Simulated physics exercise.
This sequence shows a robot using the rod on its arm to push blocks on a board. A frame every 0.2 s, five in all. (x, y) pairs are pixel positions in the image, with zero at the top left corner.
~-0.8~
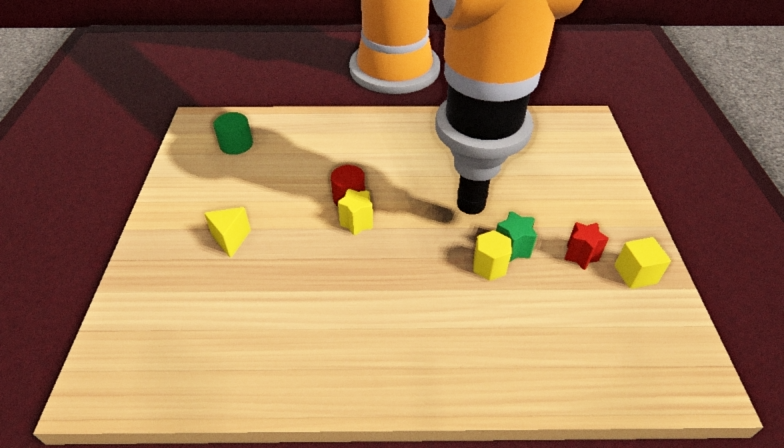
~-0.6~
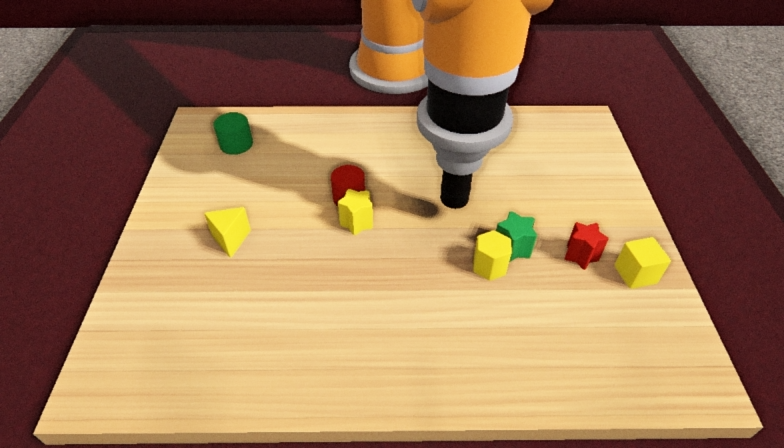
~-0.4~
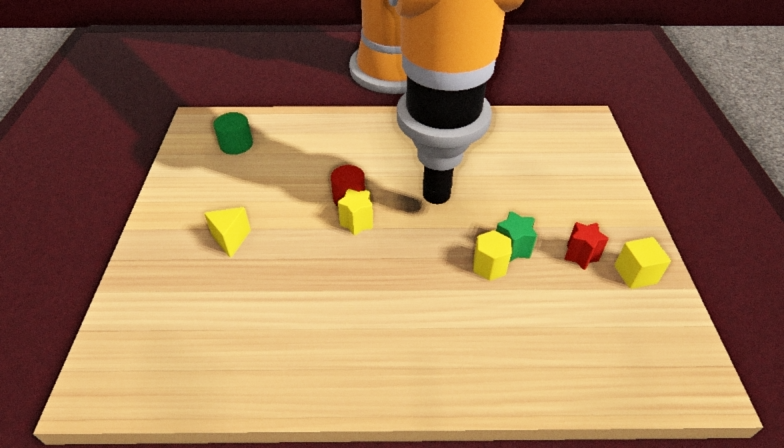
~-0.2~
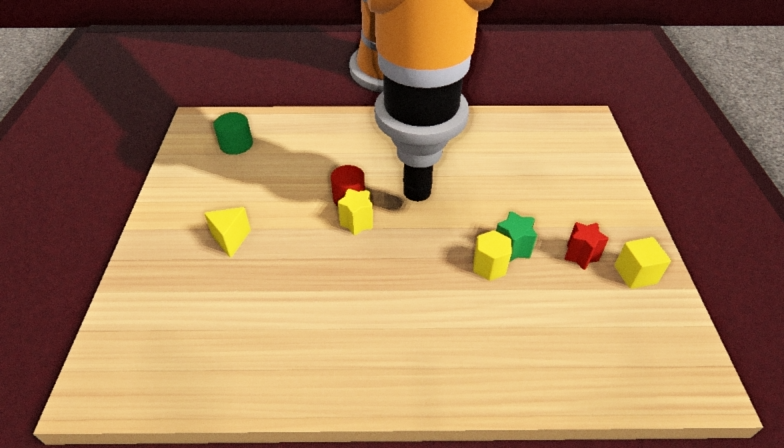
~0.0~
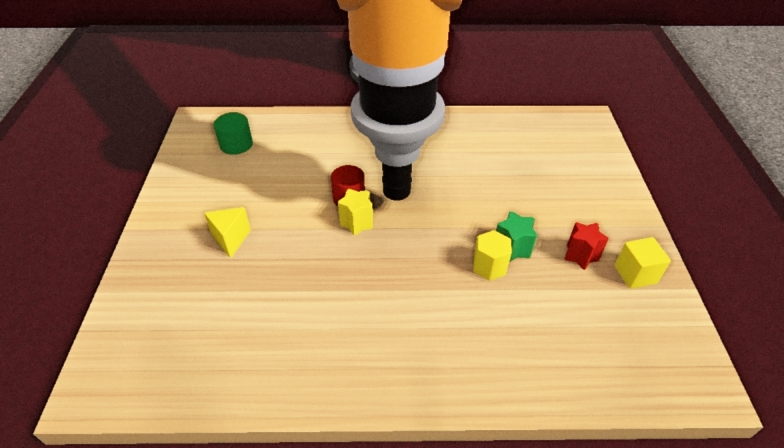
At first, an orange robot arm holds its black-tipped rod above a wooden board, just behind a green star block and a yellow block. The arm then moves steadily left across the board, while all the blocks stay still, and the rod ends up close beside the red cylinder and yellow star block.
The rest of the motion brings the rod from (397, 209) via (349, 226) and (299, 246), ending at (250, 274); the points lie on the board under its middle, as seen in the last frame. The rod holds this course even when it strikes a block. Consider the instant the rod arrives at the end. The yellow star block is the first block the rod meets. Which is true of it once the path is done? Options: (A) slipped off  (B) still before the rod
That would be B.
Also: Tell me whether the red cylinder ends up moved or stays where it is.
Answer: Unmoved.
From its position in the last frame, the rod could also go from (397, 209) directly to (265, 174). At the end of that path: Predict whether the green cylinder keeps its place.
The answer is that it remains undisturbed.
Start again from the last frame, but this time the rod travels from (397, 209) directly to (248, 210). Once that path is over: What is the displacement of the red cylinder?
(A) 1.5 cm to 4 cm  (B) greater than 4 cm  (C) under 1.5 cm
B (greater than 4 cm)
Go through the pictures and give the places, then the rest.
Rod's lower end at (471, 206); red cylinder at (348, 175); yellow star block at (356, 200), in the first frame.
Rod at (454, 200); blocks still, in the second frame.
Rod at (436, 196); blocks still, in the third frame.
Rod at (417, 193); blocks still, in the fourth frame.
Rod at (397, 192); red cylinder at (348, 175); yellow star block at (356, 200), in the fifth frame.
The first path, step by step. One third of the way, rod at (346, 209); yellow star block at (319, 211).
Two thirds of the way, rod at (294, 229); yellow star block at (265, 231).
At the end, rod at (245, 258); red cylinder still; yellow star block at (213, 254).
